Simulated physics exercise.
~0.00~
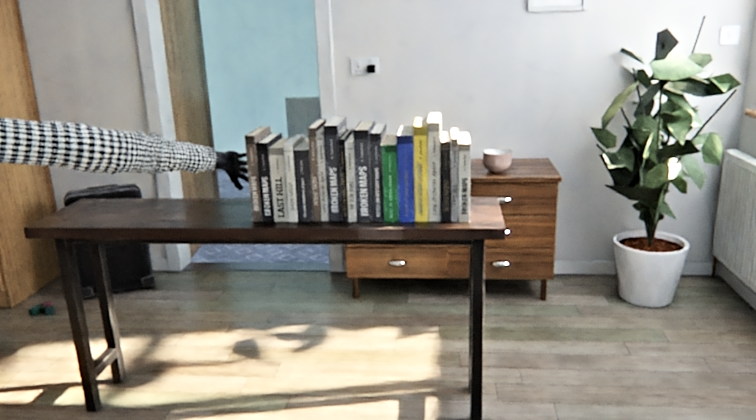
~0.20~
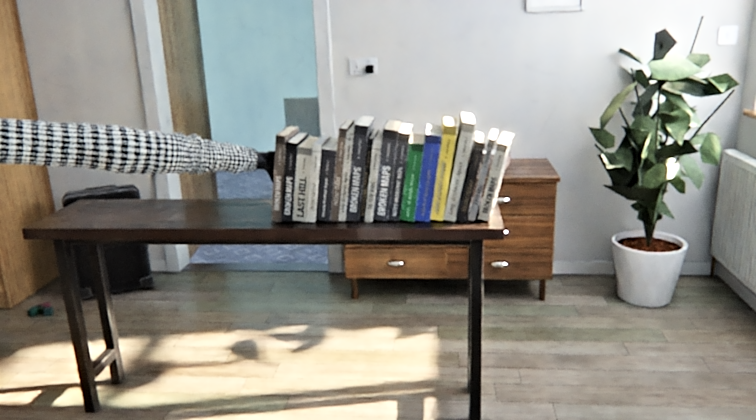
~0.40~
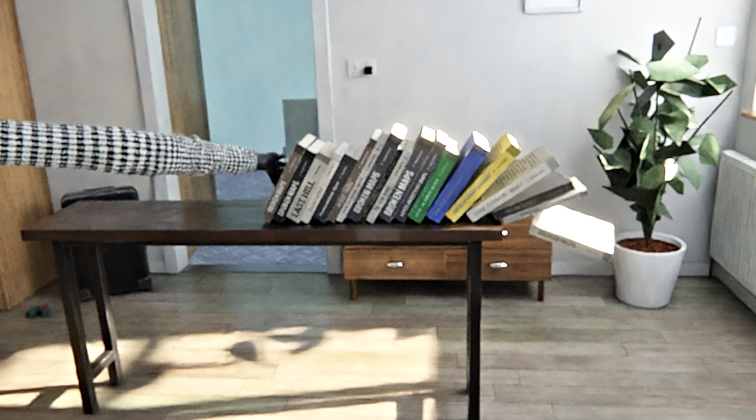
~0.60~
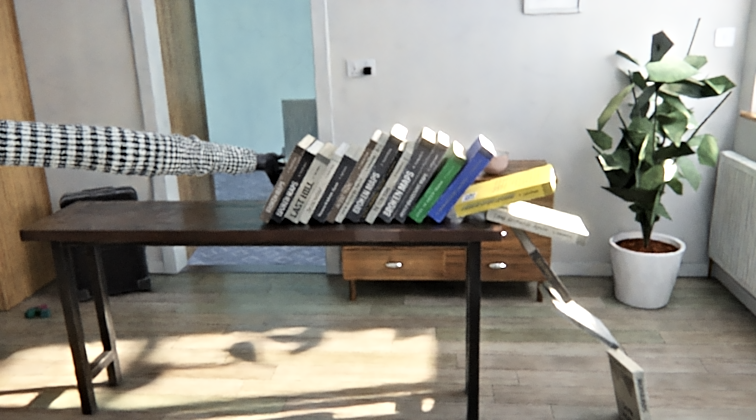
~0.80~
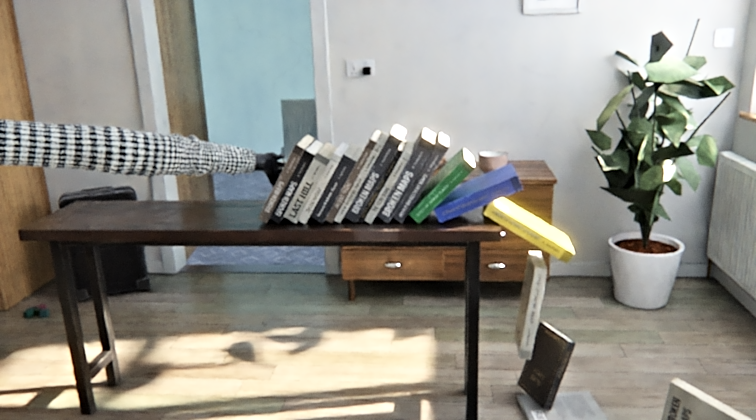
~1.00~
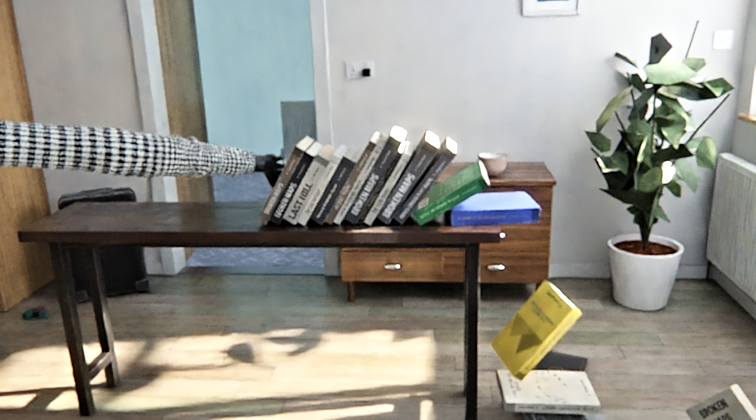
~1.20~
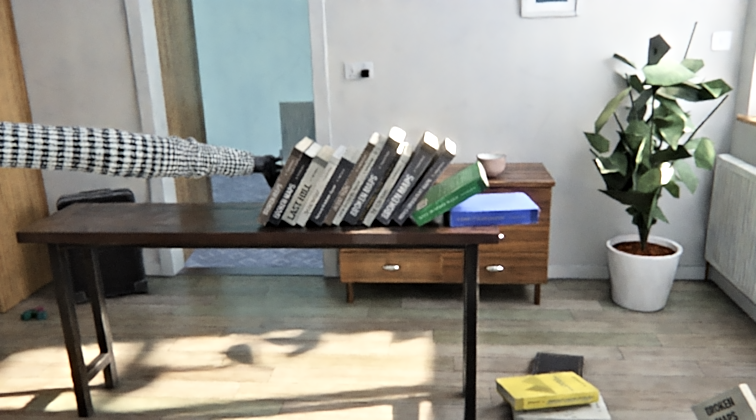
A row of books tips right as a gloved hand pushes, and several hit the floor.
